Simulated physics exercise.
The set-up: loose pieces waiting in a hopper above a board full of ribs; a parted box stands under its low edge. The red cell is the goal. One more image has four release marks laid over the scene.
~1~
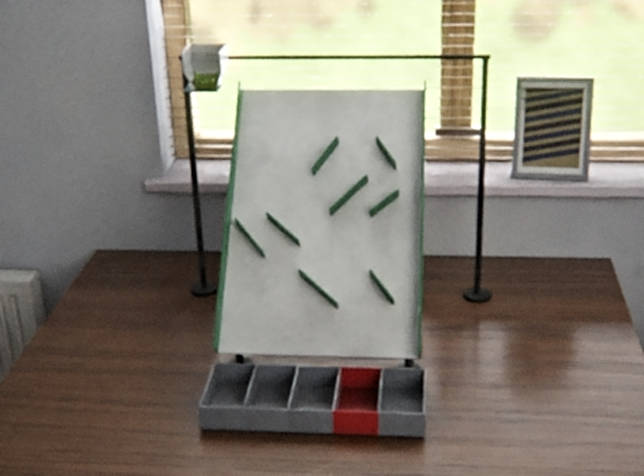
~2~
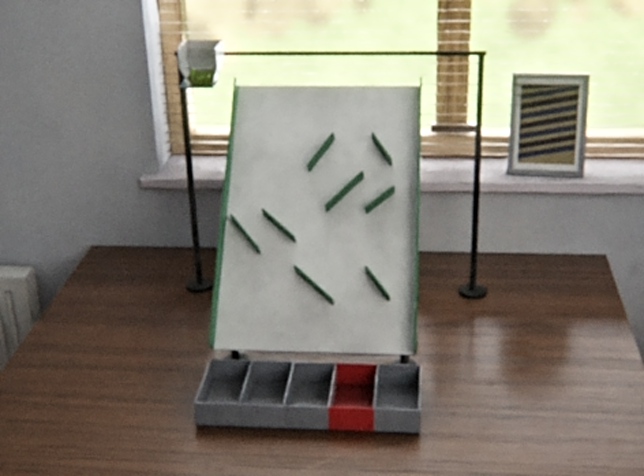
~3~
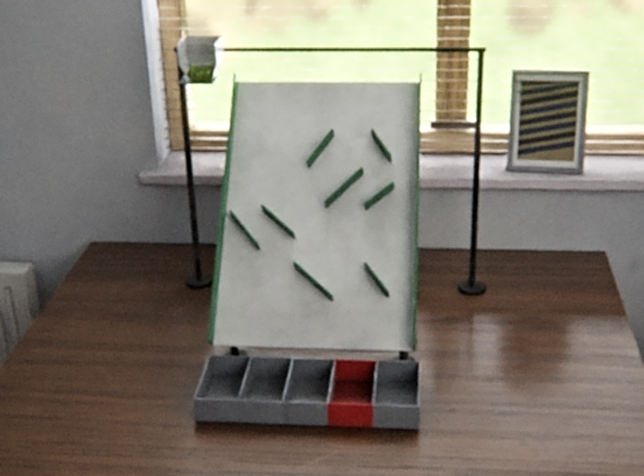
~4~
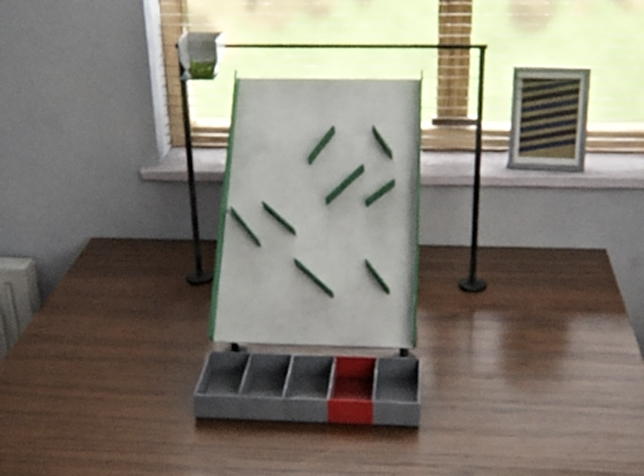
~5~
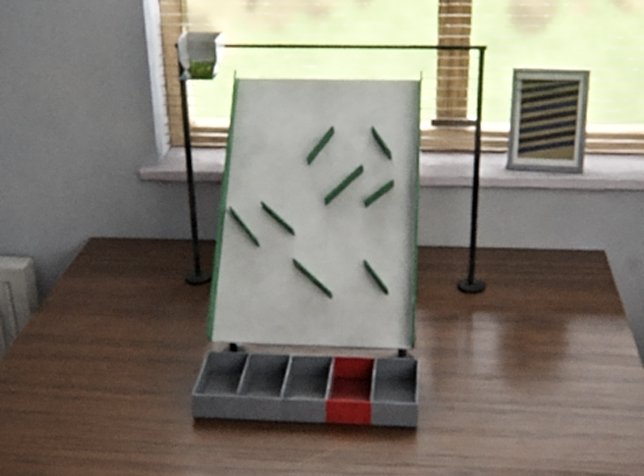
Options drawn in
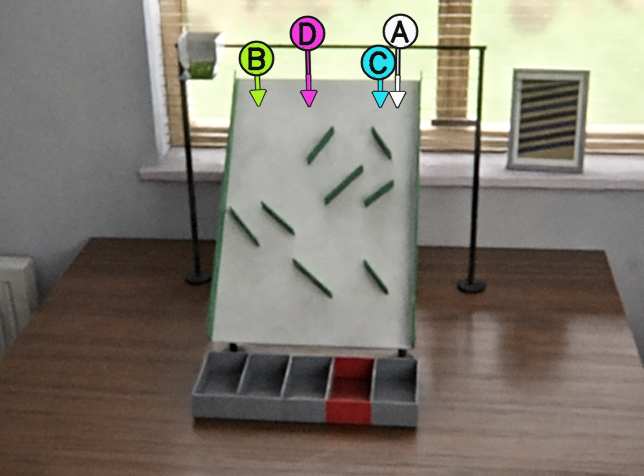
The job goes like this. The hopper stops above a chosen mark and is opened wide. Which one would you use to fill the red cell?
D.
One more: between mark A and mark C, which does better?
The answer is C.
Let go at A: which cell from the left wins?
The fifth from the left.
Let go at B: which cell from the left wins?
The third.
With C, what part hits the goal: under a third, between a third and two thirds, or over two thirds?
Mark C gives under a third.
On the marked copy, mark A meets the board at (397, 101); mark B meets the board at (258, 100); mark C meets the board at (380, 101); mark D meets the board at (309, 100).
With A, a stray few in the red cell, nearly all in other cells, a small part outside the box.
With B, a small part in the red cell, most in other cells, a small part outside the box.
With C, about a quarter in the red cell, most in other cells, a stray few outside the box.
With D, about half in the red cell, about half in other cells, a stray few outside the box.
